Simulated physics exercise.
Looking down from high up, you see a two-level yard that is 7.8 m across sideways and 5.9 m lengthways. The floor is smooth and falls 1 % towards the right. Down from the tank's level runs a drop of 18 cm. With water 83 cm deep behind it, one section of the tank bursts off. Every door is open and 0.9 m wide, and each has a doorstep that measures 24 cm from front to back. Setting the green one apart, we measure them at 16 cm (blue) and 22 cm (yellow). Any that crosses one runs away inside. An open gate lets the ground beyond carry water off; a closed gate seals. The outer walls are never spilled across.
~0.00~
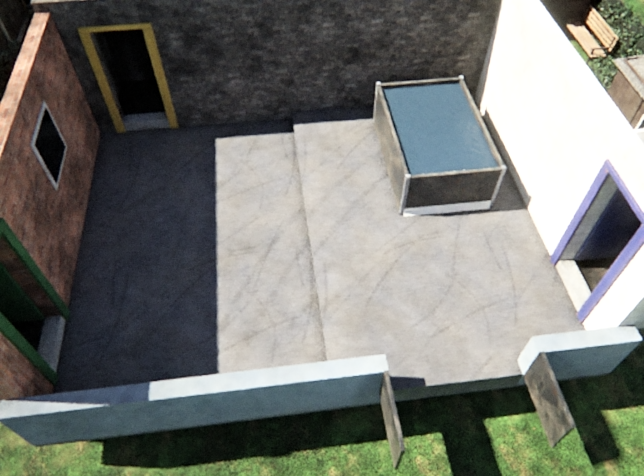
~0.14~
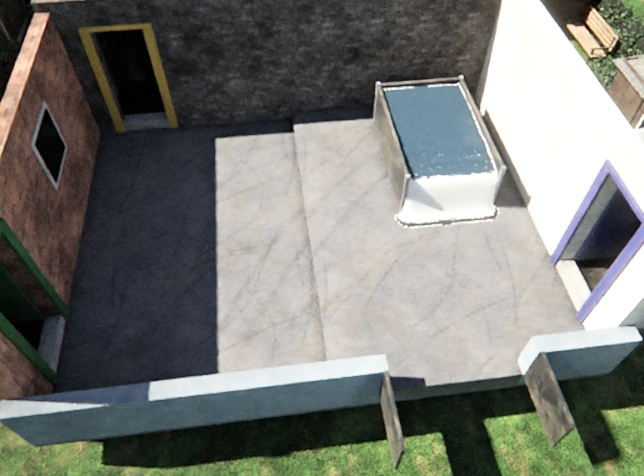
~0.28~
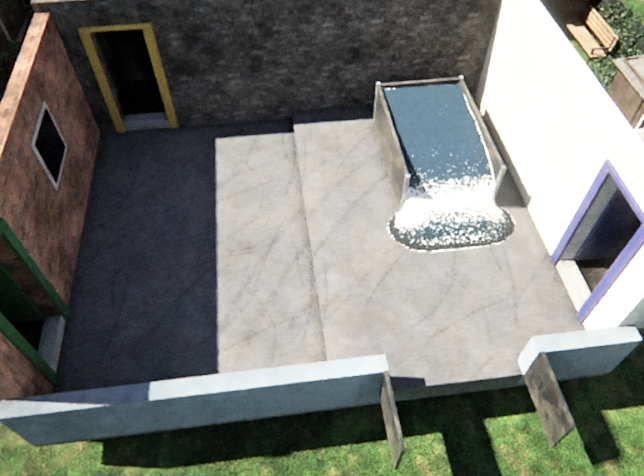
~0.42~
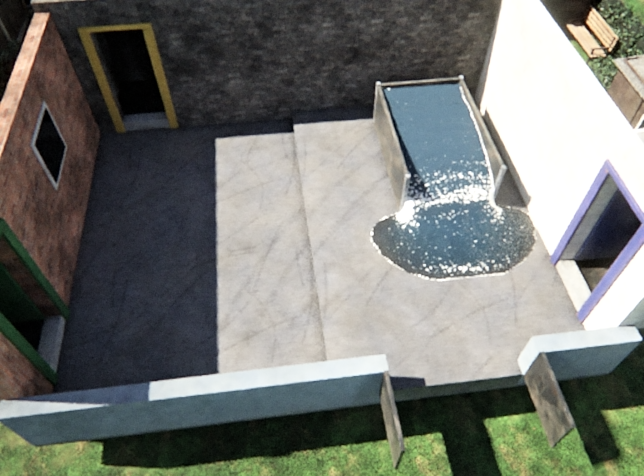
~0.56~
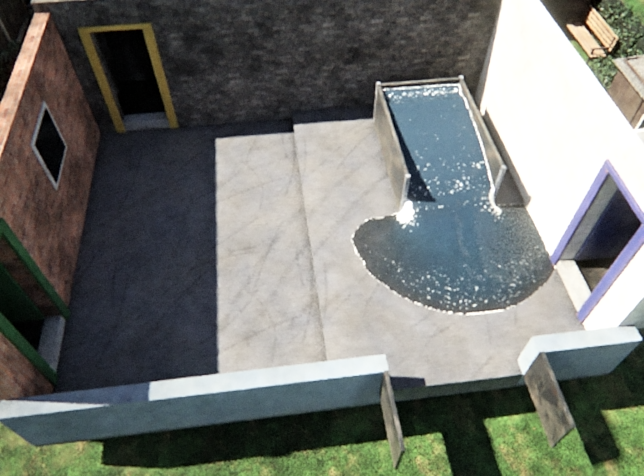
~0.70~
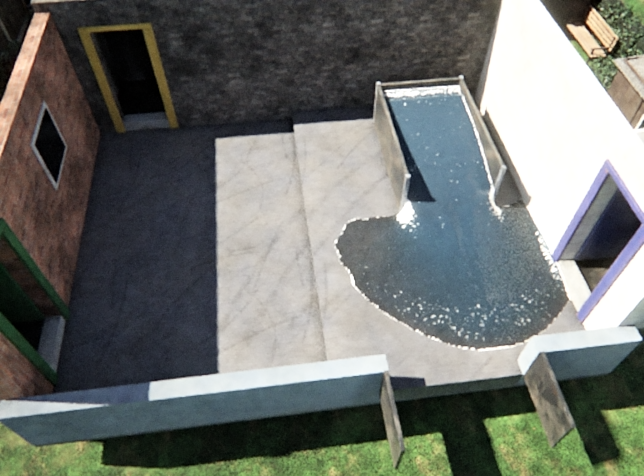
In a walled yard with a yellow-framed doorway at the back, the near side of a raised tank gave way, and water poured out, spreading across the pale floor in a widening, rounded pool.
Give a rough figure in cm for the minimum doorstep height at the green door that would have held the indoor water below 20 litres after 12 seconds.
7 cm.
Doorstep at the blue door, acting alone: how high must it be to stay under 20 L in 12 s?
For blue, a step near 29 cm.
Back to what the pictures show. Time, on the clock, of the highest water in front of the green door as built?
Crest at t of about 6.0 s.
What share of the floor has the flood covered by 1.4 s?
Around 25 per cent of the free floor.
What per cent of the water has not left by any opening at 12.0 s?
Some 46 %.
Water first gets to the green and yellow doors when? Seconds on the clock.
Green 3.6 s, yellow 8.5 s.
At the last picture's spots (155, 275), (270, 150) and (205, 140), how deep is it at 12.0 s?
That's 3, 8 and 4 cm, in the order given.
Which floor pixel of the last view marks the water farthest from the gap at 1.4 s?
The tip of the flood lies near (324, 386).
After 1.4 s water covers 25 % of the floor, deepest (54 cm) near (593, 349); it has not reached the green door.
After 3.0 s water covers 35 % of the floor, deepest (32 cm) near (588, 338); it has not reached the green door.
After 12.0 s water covers 90 % of the floor, deepest (10 cm) near (262, 125); 3 cm at the green door, 0 litres in over its 18 cm doorstep.
At the green door as built, the water arrived by 3.7 s and peaked near 13 cm at 6.0 s.
With a doorstep of 5.5 cm, 37 litres would have come in within the 12 s; with 7.5 cm, 15 litres. So under 20 litres takes about 7 cm.
